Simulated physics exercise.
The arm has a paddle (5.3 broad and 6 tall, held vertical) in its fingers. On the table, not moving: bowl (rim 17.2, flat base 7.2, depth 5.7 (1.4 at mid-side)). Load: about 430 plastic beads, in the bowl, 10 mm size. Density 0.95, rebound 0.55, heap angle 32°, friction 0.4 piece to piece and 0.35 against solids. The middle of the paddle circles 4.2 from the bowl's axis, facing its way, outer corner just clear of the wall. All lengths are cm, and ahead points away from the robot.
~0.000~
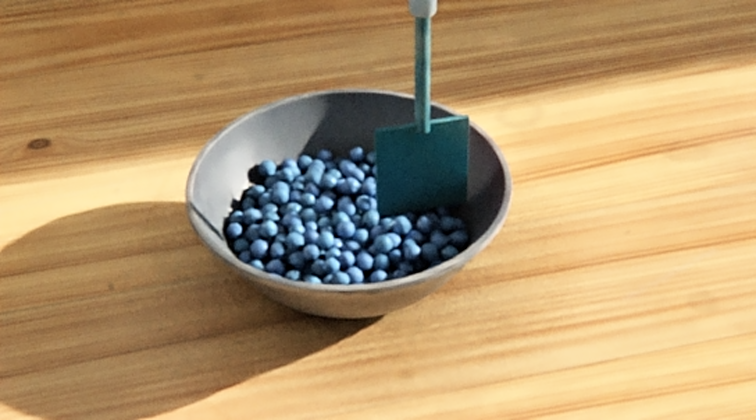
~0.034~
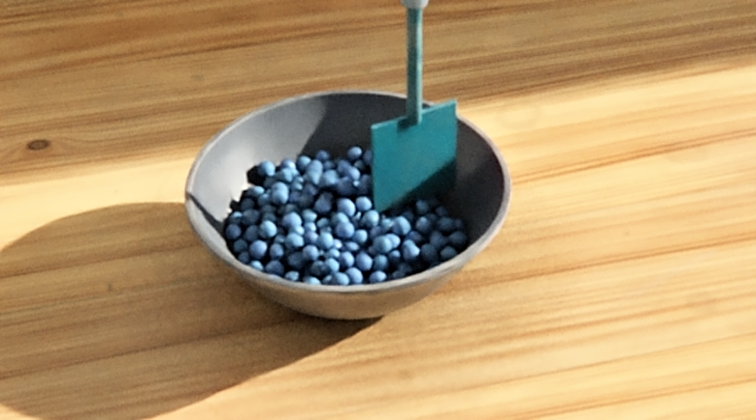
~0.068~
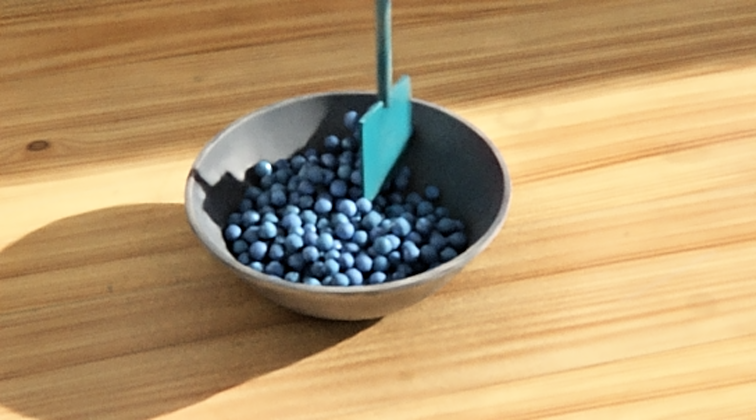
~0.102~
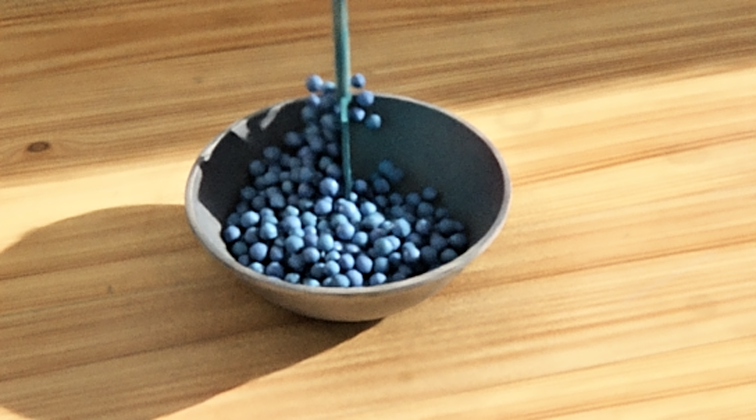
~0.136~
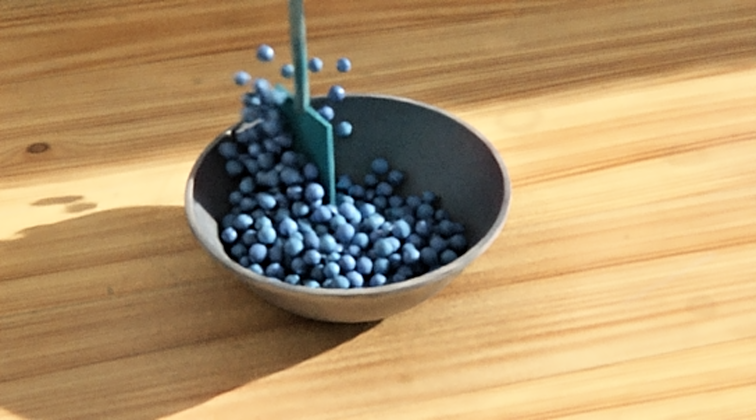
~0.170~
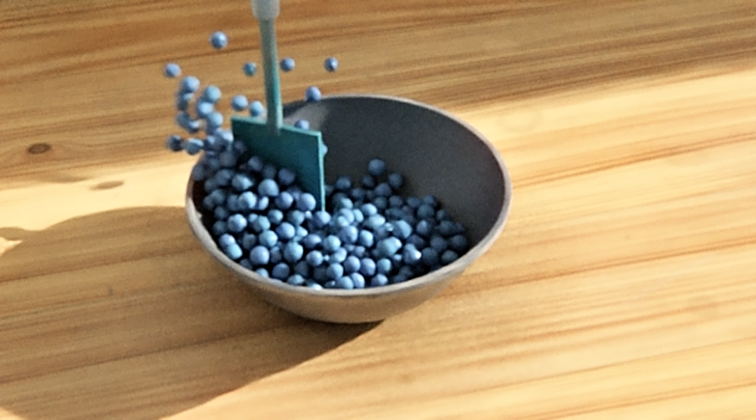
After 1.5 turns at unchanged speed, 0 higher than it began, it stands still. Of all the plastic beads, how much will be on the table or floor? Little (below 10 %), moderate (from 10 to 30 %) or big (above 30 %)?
On the table or floor the share is big, above 30 %.
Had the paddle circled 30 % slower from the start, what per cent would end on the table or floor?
It would be near 25 per cent.
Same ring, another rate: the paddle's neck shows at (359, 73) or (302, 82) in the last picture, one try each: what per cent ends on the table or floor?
About 15 and 30 per cent.
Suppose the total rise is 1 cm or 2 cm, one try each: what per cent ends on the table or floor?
About 30 and 15 per cent.
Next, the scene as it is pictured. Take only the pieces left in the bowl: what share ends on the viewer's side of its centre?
Roughly 55 per cent.
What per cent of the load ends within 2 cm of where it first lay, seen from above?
Some 25 per cent.
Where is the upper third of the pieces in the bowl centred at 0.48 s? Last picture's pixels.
At about (318, 163).
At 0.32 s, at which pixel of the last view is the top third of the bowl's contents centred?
Near (434, 234).
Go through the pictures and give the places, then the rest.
The first picture shows paddle neck at (422, 100), 0° round; upper third of the load around (345, 220), from x 235 to 460, top at y 155; 430 in the bowl.
The second picture shows paddle neck at (414, 91), 14° round; upper third of the load around (345, 221), from x 235 to 460, top at y 150.
The third picture shows paddle neck at (384, 75), 47° round; upper third of the load around (339, 214), from x 235 to 460, top at y 115.
The fourth picture shows paddle neck at (342, 71), 80° round; upper third of the load around (320, 204), from x 230 to 460, top at y 80.
The fifth picture shows paddle neck at (301, 81), 113° round; upper third of the load around (290, 203), from x 230 to 460, top at y 55; 425 in the bowl, 5 in flight or on the tool.
The sixth picture shows paddle neck at (273, 102), 146° round; upper third of the load around (261, 209), from x 170 to 460, top at y 40; 417 in the bowl, 13 in flight or on the tool.
After 0.32 s, 296° round, highest piece 9 above the table; 348 in the bowl, 32 on the table or floor, 50 in flight or on the tool.
After 0.48 s, 86° round, highest piece 10 above the table; 294 in the bowl, 105 on the table or floor, 31 in flight or on the tool.
After 0.76 s, 180° round, highest piece 5 above the table; 259 in the bowl, 170 on the table or floor, 1 in flight or on the tool.
After 1.46 s, 180° round, highest piece 4 above the table; 259 in the bowl, 171 on the table or floor.
At rest, 259 in the bowl, 171 on the table or floor. That is 40 % on the table or floor.
